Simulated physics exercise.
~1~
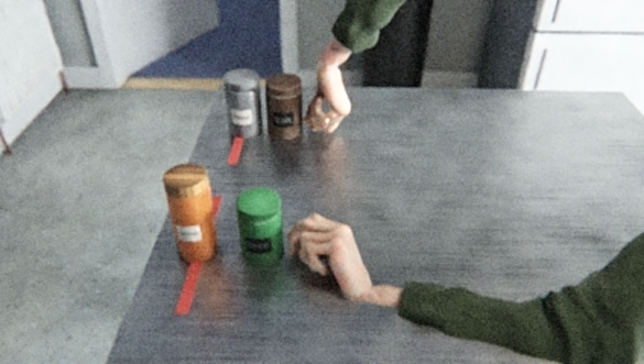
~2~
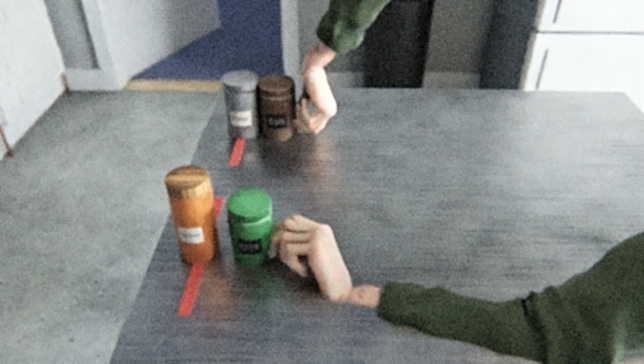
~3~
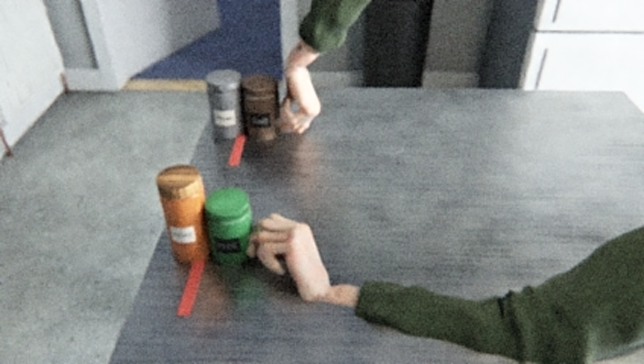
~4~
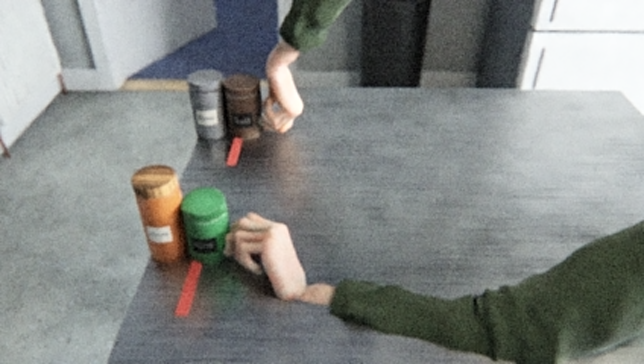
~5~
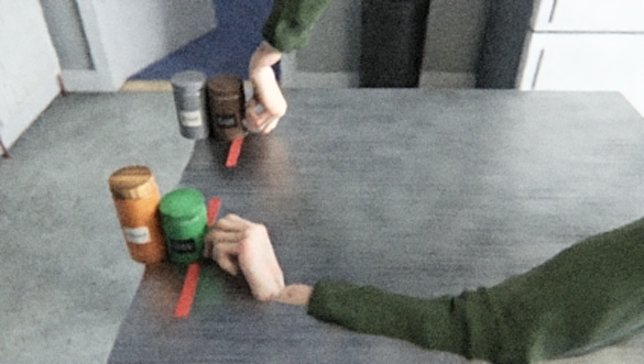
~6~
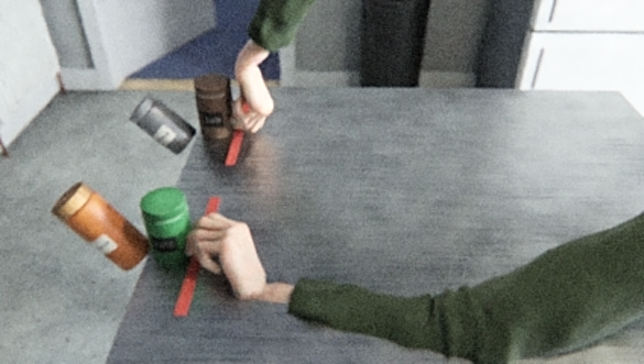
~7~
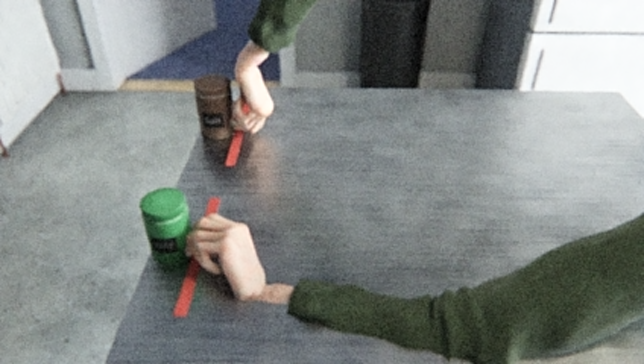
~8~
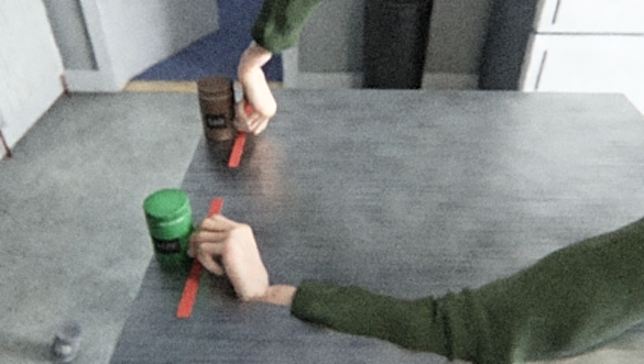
Two hands slowly push four jars left until the orange and grey ones fall off.
